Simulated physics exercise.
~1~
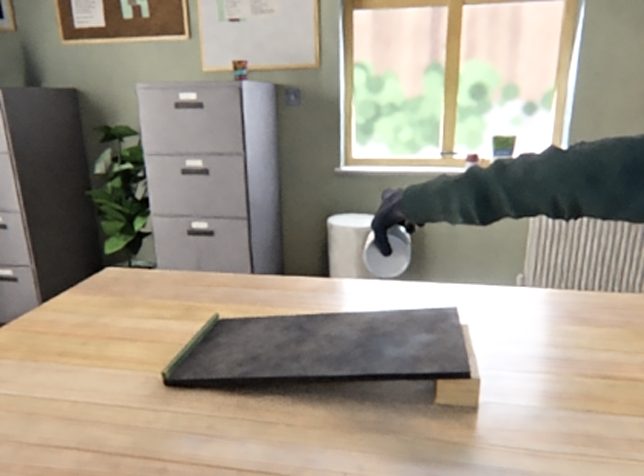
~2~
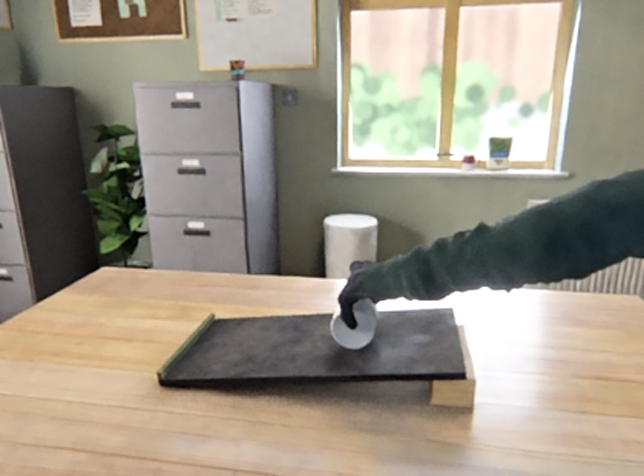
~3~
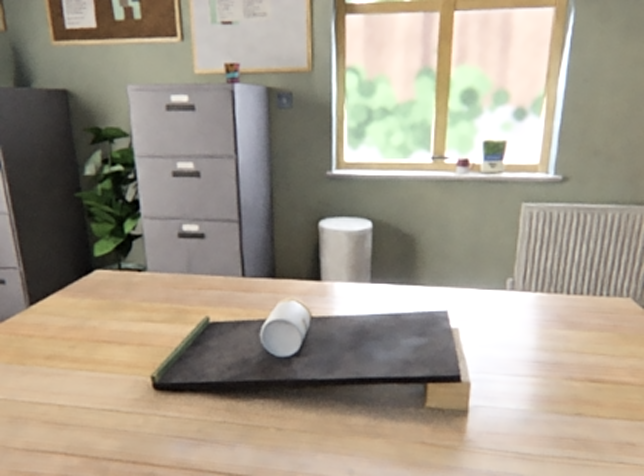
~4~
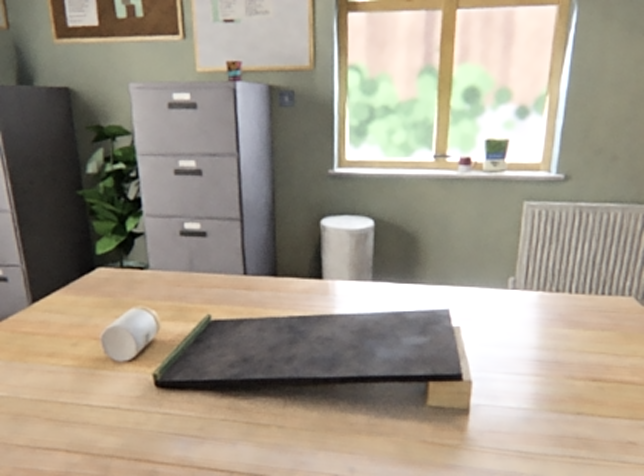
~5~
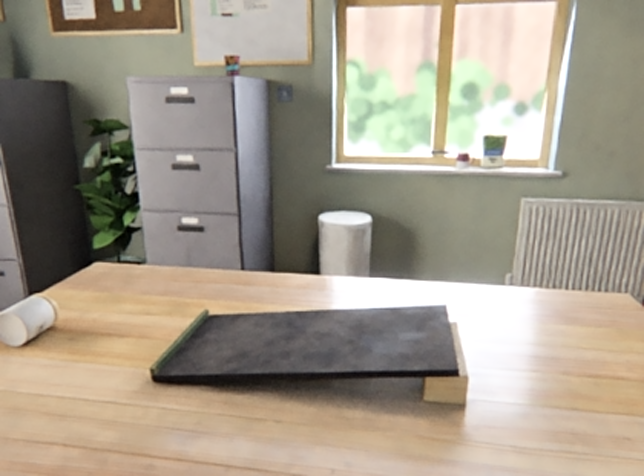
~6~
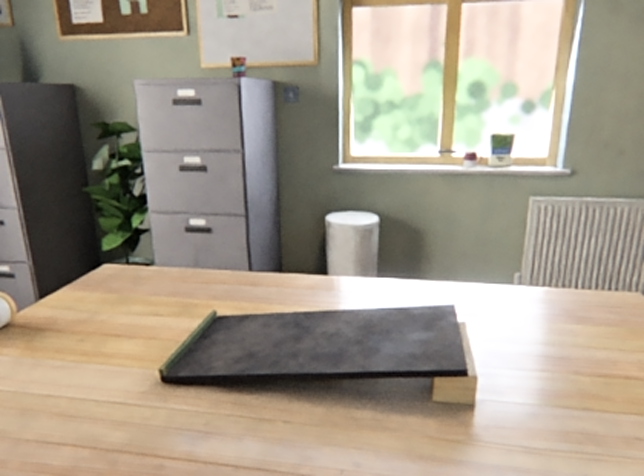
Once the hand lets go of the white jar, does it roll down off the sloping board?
Yes, the white jar rolls down the board to the left and off its low end, then carries on across the table to the left edge of the view.
In an office, a gloved hand setting a white jar on a sloping board, the jar rolling down and left across the table.
